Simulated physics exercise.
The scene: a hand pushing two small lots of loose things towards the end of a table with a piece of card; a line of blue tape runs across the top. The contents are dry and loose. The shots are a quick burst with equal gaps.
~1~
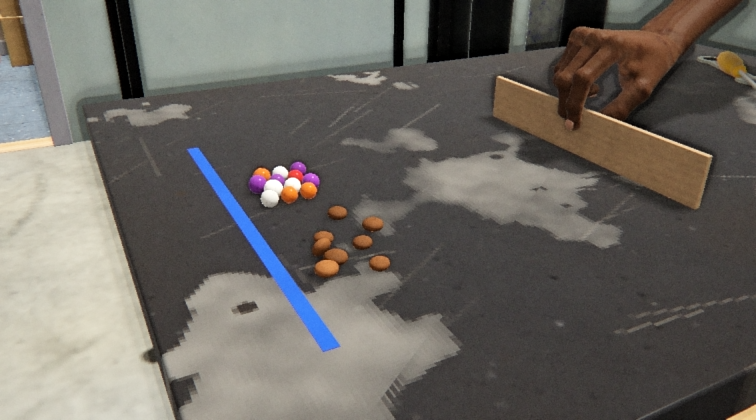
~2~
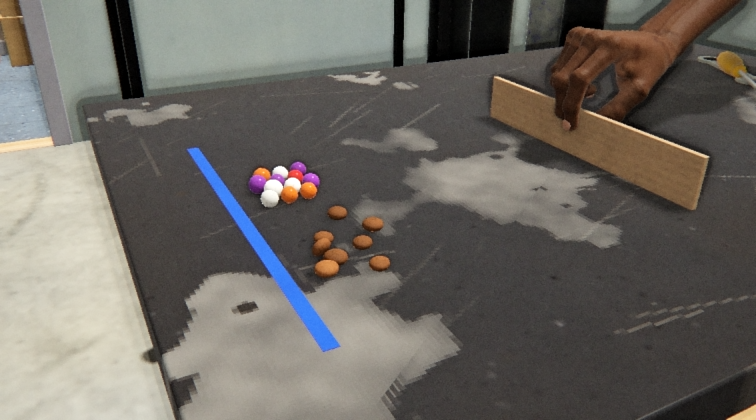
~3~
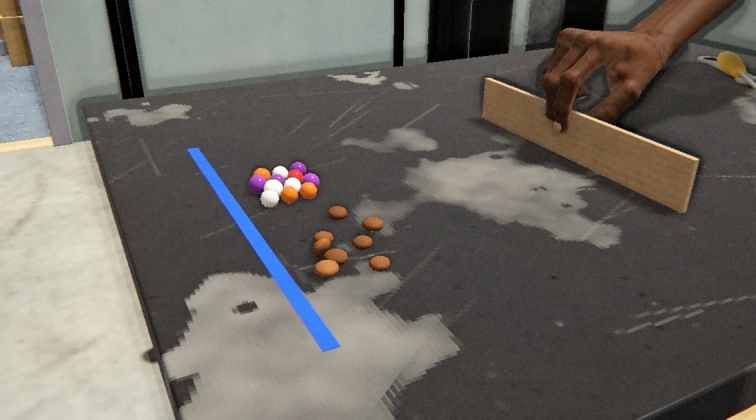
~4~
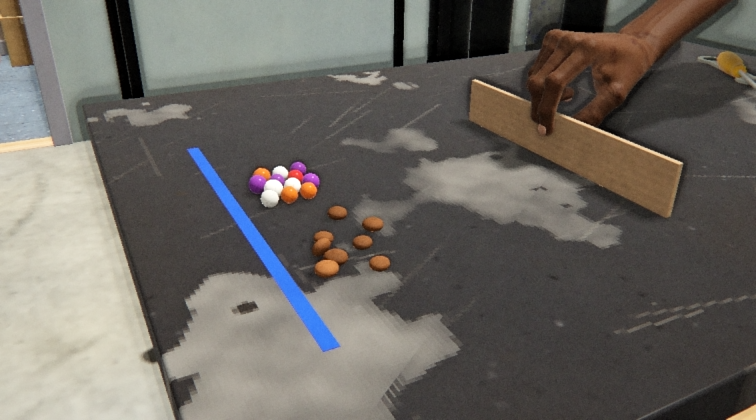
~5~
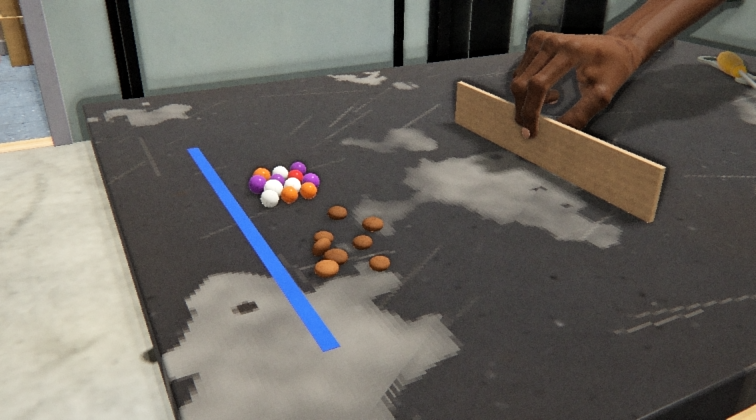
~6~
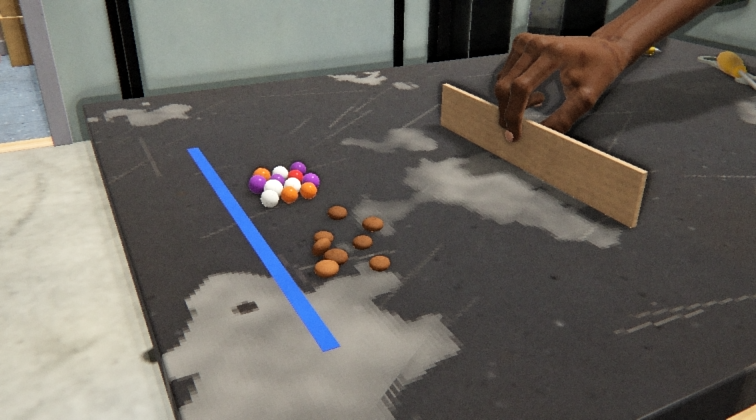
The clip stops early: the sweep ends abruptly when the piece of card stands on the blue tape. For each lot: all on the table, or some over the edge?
Here the nearer lot all stops short of the edge, and the farther lot tumbles over the end, in part at least.
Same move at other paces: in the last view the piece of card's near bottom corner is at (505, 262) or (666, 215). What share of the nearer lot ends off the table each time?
Near 100 % and 0 %.
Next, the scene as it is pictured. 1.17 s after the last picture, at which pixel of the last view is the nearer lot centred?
Around (239, 268).
Then, 0.44 s after the last picture, piece of card still moving, near (387, 144); nearer lot all on the table, its front near (328, 269); farther lot all on the table, its front near (258, 185).
Then, 0.89 s after the last picture, piece of card stopped at the blue tape; nearer lot all on the table, its front near (220, 273); farther lot all on the table, its front near (157, 199).
Then, 1.17 s after the last picture, piece of card stopped at the blue tape; nearer lot all on the table, its front near (217, 273); farther lot all over the edge.
At rest, piece of card stopped at the blue tape; nearer lot all on the table, its front near (217, 273); farther lot all over the edge.
